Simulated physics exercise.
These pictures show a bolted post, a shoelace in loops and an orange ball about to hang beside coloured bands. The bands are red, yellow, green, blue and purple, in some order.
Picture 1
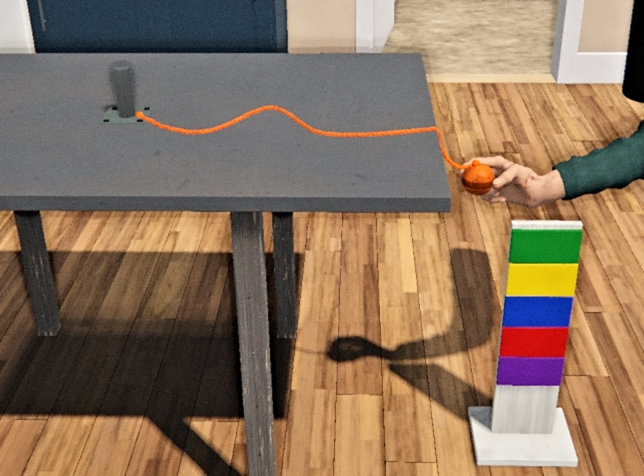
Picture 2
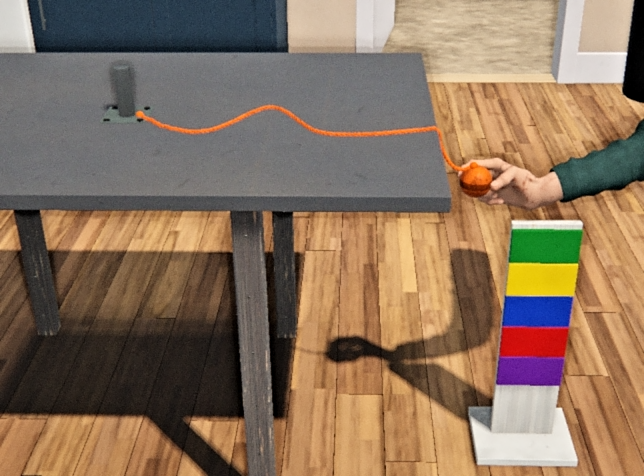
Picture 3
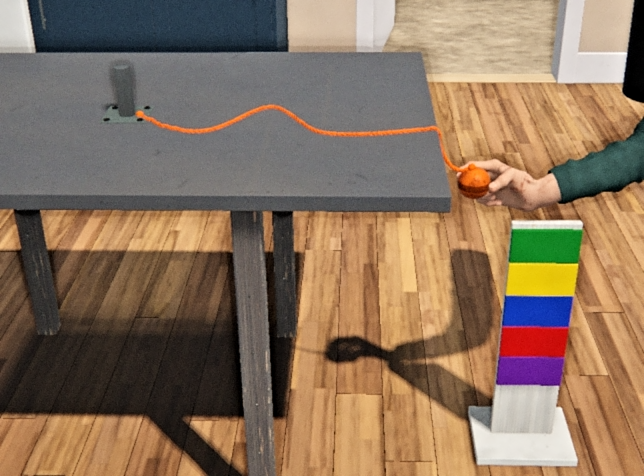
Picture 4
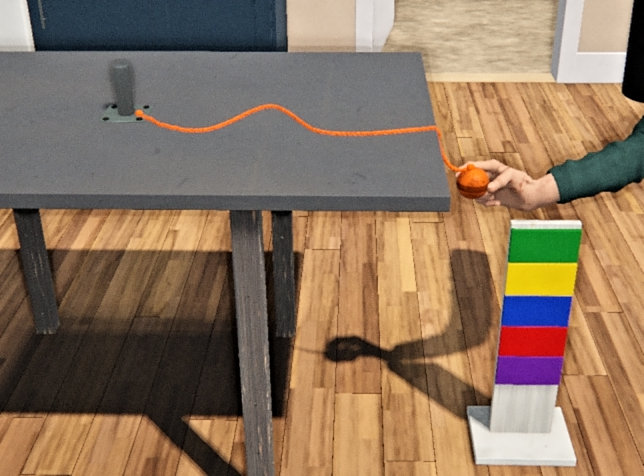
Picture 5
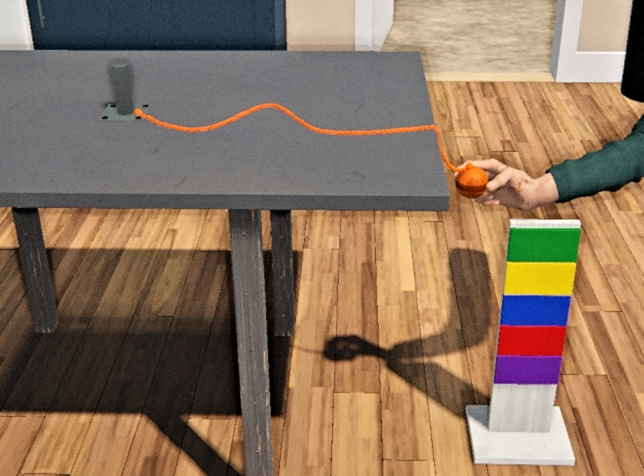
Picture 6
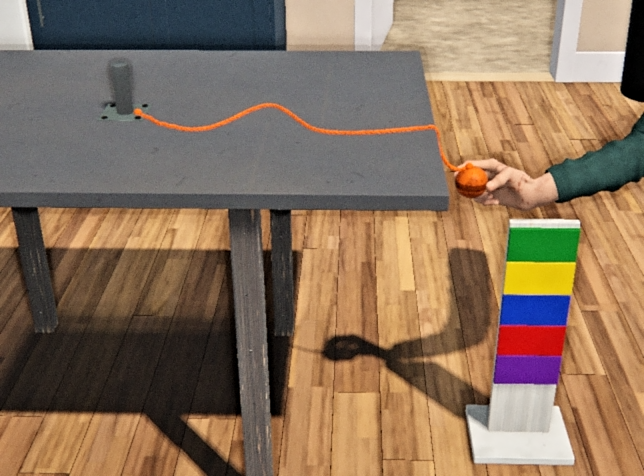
An orange ball, held by a hand at the right edge of a grey table, barely shifted left, while the wavy orange cord tied to it lay across the tabletop beside a colour-banded stand.
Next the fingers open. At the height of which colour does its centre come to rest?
Its centre hangs level with the yellow band.
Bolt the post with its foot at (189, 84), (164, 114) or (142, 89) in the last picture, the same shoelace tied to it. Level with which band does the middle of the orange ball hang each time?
Taking them in turn: Blue; blue; yellow.
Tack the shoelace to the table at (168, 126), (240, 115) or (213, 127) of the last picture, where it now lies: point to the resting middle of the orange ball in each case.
About (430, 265), (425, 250) and (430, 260).
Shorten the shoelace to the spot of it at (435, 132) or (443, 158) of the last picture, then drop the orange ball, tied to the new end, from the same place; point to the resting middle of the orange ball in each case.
The places are (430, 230) and (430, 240).
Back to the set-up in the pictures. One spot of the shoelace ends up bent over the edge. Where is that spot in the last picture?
That spot is around (347, 133).
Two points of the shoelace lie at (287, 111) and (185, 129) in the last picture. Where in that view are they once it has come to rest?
About (344, 119), and the other about (210, 115).
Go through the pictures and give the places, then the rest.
Orange ball (478, 179); green (546, 248); yellow (542, 281); blue (538, 313); red (534, 343); purple (530, 373), in the first frame.
Orange ball (476, 181); shoelace through (161, 126) (228, 124) (285, 112) (335, 134) (414, 131), in the second frame.
Orange ball (474, 183), in the third frame.
Orange ball (473, 183); shoelace through (160, 125) (227, 123) (285, 111) (335, 134) (414, 130), in the fourth frame.
Orange ball (472, 182), in the fifth frame.
Orange ball (472, 182); shoelace through (159, 124) (226, 122) (283, 110) (333, 133) (412, 129), in the sixth frame.
A little later, ball near (460, 278); level with yellow.
Next, ball near (399, 271); level with yellow.
Later still, ball near (435, 277); level with yellow.
When it is over, ball near (432, 277); level with yellow. Its middle rests at the yellow band.
